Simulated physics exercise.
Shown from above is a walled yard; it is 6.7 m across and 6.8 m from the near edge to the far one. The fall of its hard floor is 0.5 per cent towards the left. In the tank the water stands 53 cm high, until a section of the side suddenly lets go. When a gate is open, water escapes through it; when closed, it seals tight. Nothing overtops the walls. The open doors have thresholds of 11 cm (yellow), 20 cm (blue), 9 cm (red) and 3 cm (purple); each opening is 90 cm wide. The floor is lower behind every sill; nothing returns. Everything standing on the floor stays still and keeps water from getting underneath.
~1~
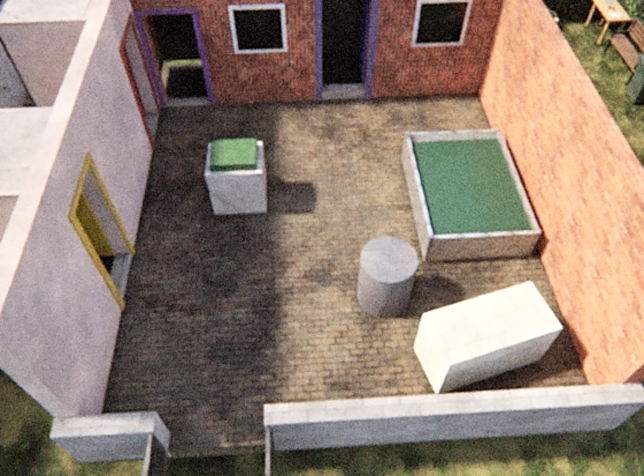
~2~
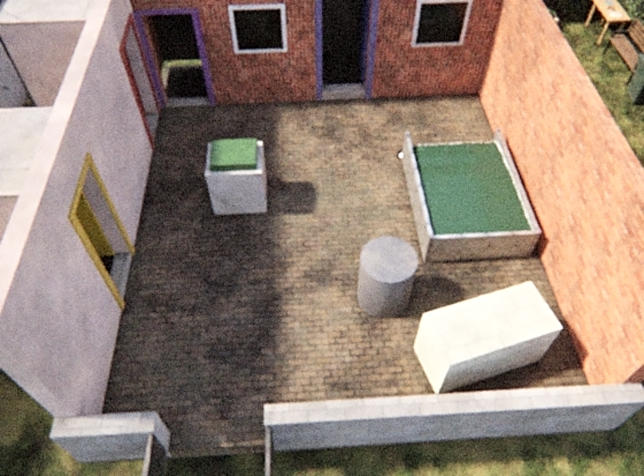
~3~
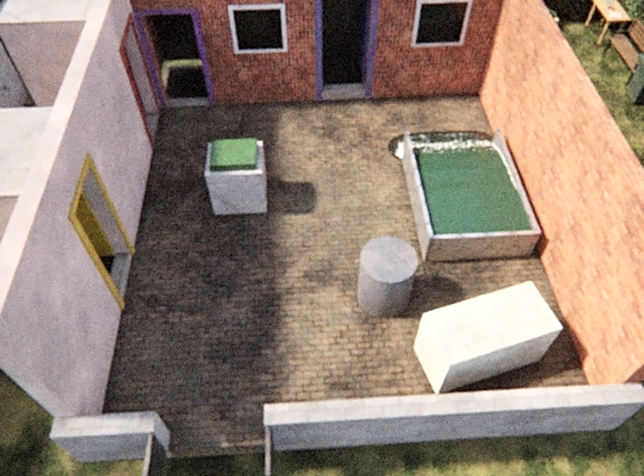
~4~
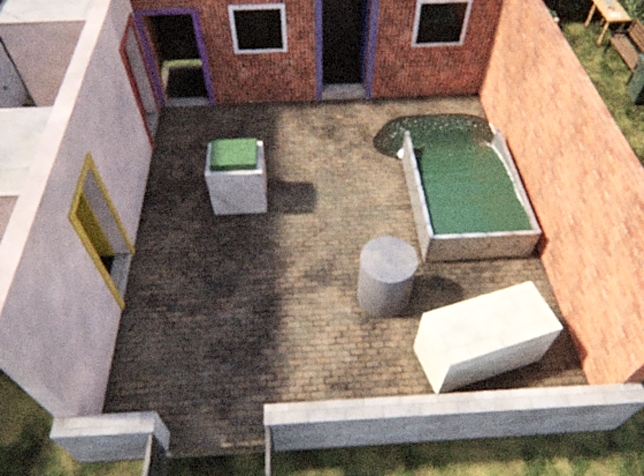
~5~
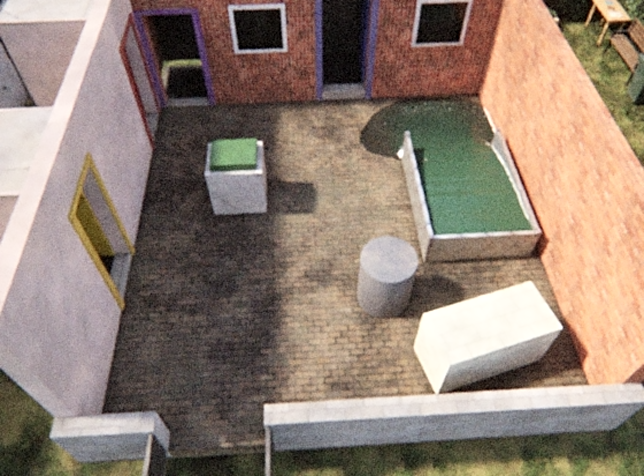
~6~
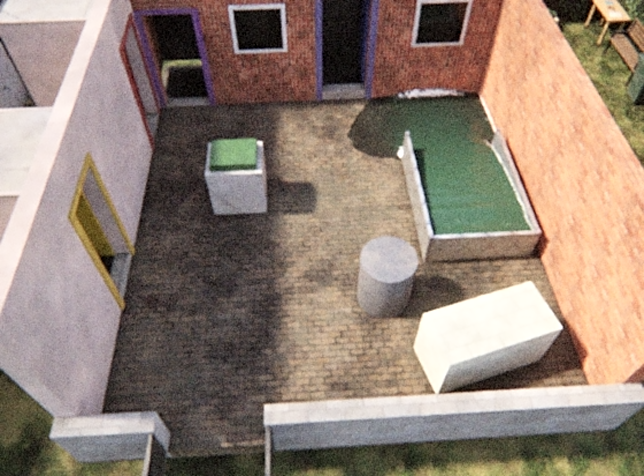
At first, green water lies still in a walled tank at the right of a paved yard. Then the tank's far side opens and water pours out onto the paving, spreading in a growing dark patch toward the brick wall at the back and leftward, while the block and cylinder stay put.
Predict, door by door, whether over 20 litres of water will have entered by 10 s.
One by one: Yellow door: Falls short. Blue door: Falls short. Red door: Tops the amount. Purple door: Tops the amount.
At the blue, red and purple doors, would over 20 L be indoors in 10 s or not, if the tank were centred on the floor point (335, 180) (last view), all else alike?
Blue: Beyond limit; red: Beyond limit; purple: Beyond limit.
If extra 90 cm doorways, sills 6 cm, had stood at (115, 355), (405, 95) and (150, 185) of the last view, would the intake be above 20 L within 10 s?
Taking them in order, the first gets too little, the second enough and the third enough.
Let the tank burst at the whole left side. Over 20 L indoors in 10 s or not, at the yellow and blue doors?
Outcome at yellow: Exceeded; outcome at blue: Not exceeded.
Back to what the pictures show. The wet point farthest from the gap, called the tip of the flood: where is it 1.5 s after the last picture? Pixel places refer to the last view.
Point: Roughly (231, 106).
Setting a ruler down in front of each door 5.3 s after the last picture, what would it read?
Depths in cm: Yellow 4, blue 8, red 16, purple 8.
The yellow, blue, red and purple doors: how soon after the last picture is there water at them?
Yellow = 3.8 s, blue = 0.3 s, red = 2.2 s, purple = 2.0 s.
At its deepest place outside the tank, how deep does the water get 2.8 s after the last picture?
Depth: Approx. 22 cm.
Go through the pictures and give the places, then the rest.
In the first picture, the tank at (467, 182) is whole and still, 53 cm deep.
In the second picture, the front is at (402, 155), 0.9 m from the gap on the tank's far side; 0.3 m2 of floor is under water; 53 cm left at the back of the tank.
In the third picture, the front is at (394, 146), 1.0 m from the gap on the tank's far side; 1.1 m2 of floor is under water; 53 cm left at the back of the tank.
In the fourth picture, the front is at (389, 126), 1.4 m from the gap on the tank's far side; 2.3 m2 of floor is under water; 53 cm left at the back of the tank.
In the fifth picture, water pours out on the tank's far side and has run 1.8 m, to (399, 104); typically 6 cm deep outside, 53 cm at the tank's back.
In the sixth picture, the front is at (381, 98), 2.1 m from the gap on the tank's far side; 4.4 m2 of floor is under water; 52 cm left at the back of the tank.
Then, 0.7 s after the last picture water covers 15 % of the floor and is deepest (41 cm) near (472, 95); yellow door not reached, blue door 13 cm at the sill, 0 L in, red door not reached, purple door not reached.
Then, 1.5 s after the last picture water covers 15 % of the floor and is deepest (36 cm) near (474, 101); yellow door not reached, blue door 18 cm at the sill, 0 L in, red door not reached, purple door not reached.
Then, 2.8 s after the last picture water covers 35 % of the floor and is deepest (22 cm) near (482, 149); yellow door not reached, blue door 15 cm at the sill, 0 L in, red door 18 cm at the sill, 4 L in, purple door 4 cm at the sill, 0 L in.
Then, 5.3 s after the last picture water covers 60 % of the floor and is deepest (16 cm) near (158, 127); yellow door 4 cm at the sill, 0 L in, blue door 8 cm at the sill, 0 L in, red door 16 cm at the sill, 96 L in, purple door 8 cm at the sill, 32 L in.
Then, 9.3 s after the last picture water covers 80 % of the floor and is deepest (9 cm) near (455, 96); yellow door 4 cm at the sill, 0 L in, blue door 6 cm at the sill, 0 L in, red door 8 cm at the sill, 125 L in, purple door 8 cm at the sill, 143 L in.
